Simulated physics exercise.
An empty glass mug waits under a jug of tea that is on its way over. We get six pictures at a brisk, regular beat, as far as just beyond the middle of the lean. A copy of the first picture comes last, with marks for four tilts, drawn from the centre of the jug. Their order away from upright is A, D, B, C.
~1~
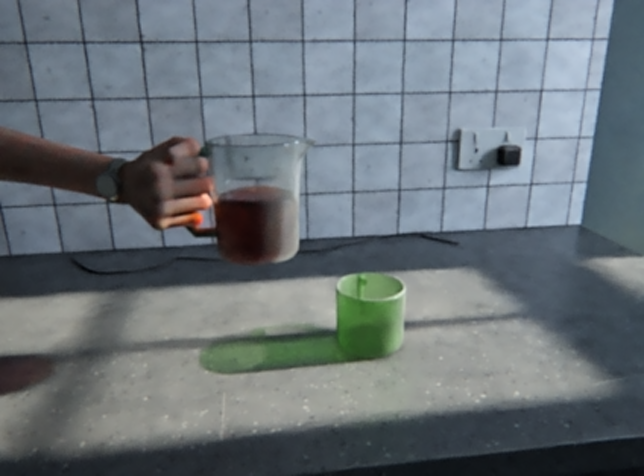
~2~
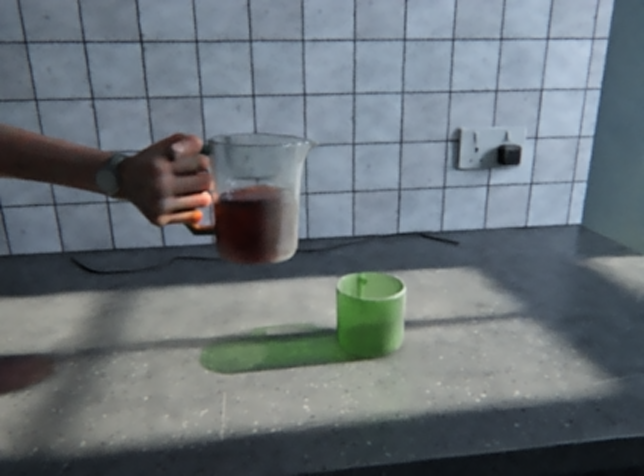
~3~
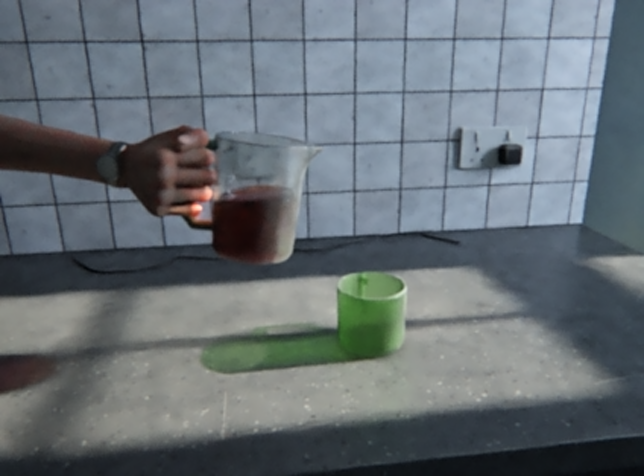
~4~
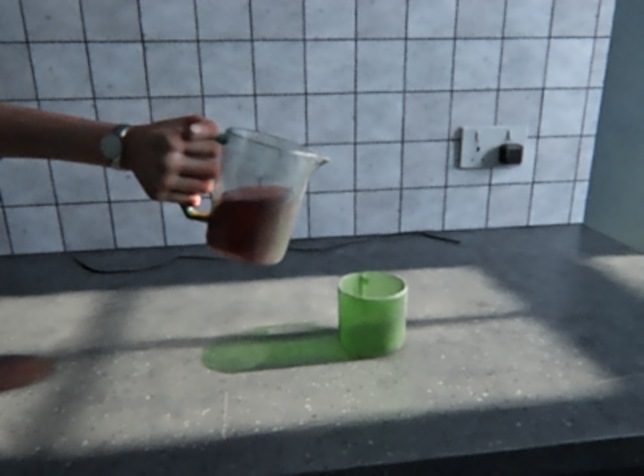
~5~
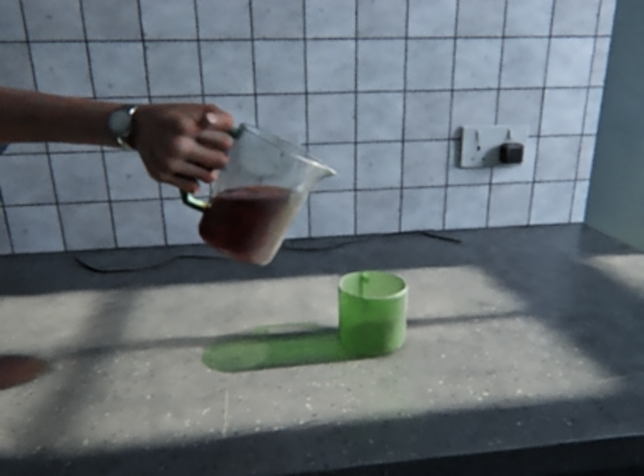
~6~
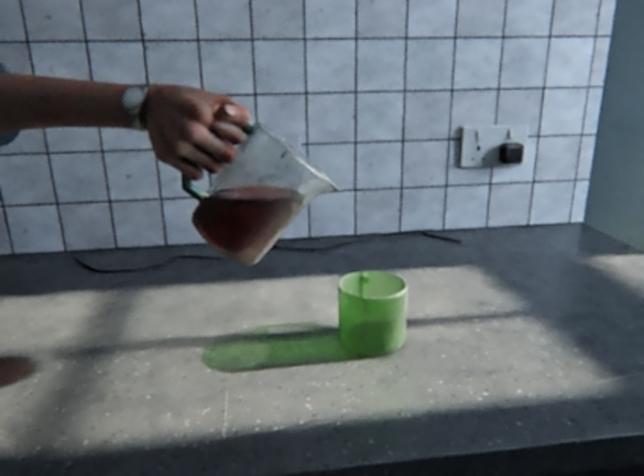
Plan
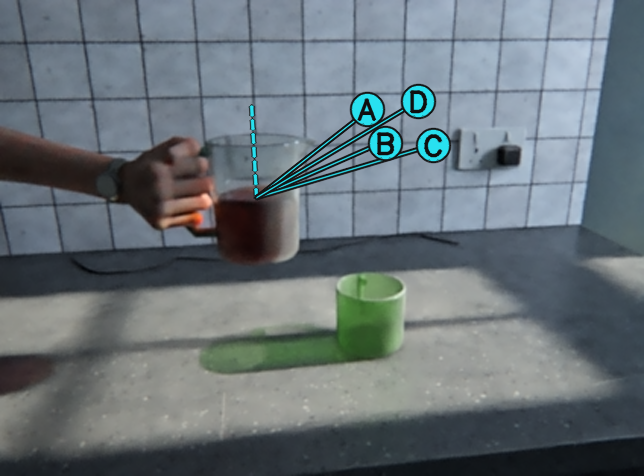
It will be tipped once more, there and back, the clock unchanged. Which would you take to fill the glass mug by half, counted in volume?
The answer is line C.
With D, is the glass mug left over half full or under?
Under.
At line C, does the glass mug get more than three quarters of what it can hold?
No, it does not.
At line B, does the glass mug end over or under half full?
Under.
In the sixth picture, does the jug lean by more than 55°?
No.
On the marked copy, A at (354, 120); B at (369, 148); C at (417, 149); D at (403, 109).
With A, the glass mug ends with about 6 % of what it can hold.
With B, the glass mug ends with about 32 % of what it can hold.
With C, the glass mug ends with about 51 % of what it can hold; 3 % of the tea is spilt.
With D, the glass mug ends with about 17 % of what it can hold.
